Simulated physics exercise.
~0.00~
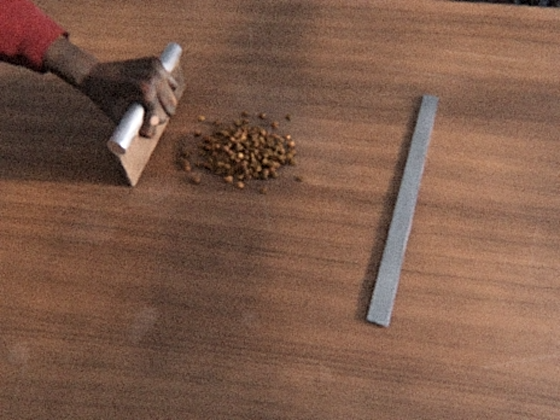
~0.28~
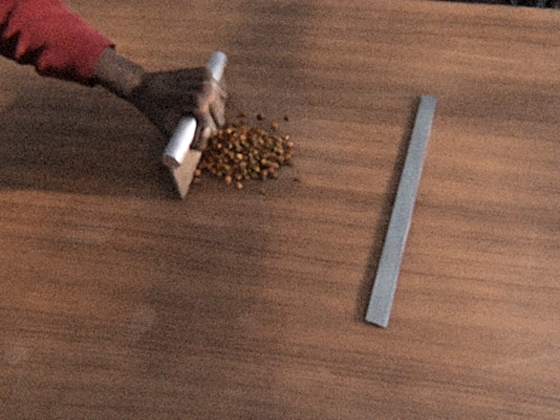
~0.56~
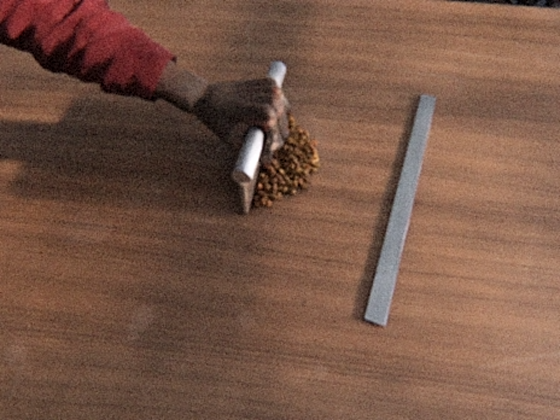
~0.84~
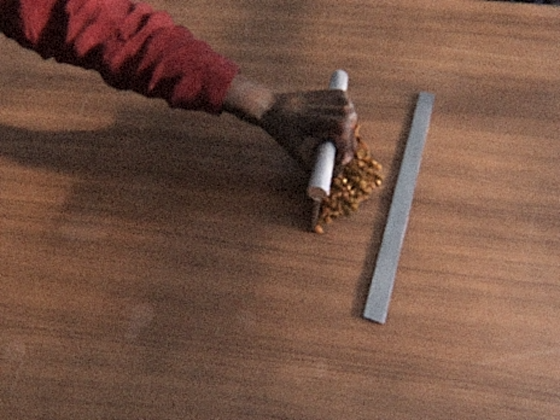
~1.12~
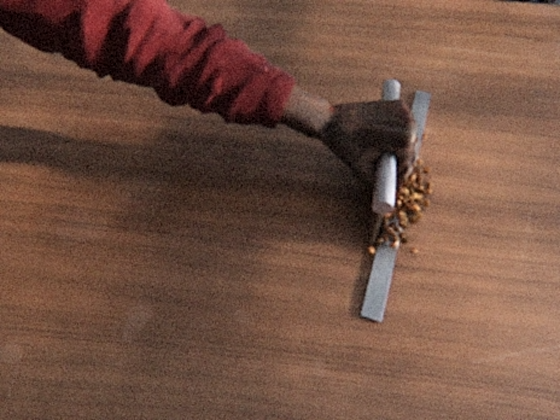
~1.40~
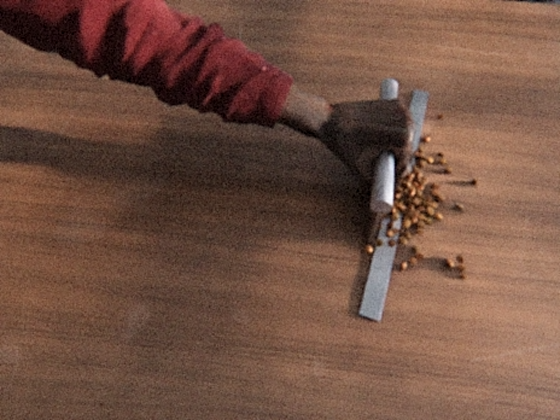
On a wooden tabletop, a hand in a red sleeve pushed a loose heap of brown kibble rightward with a scraper until it reached a flat grey strip and stopped, leaving some pieces on the strip and others scattered beyond it.
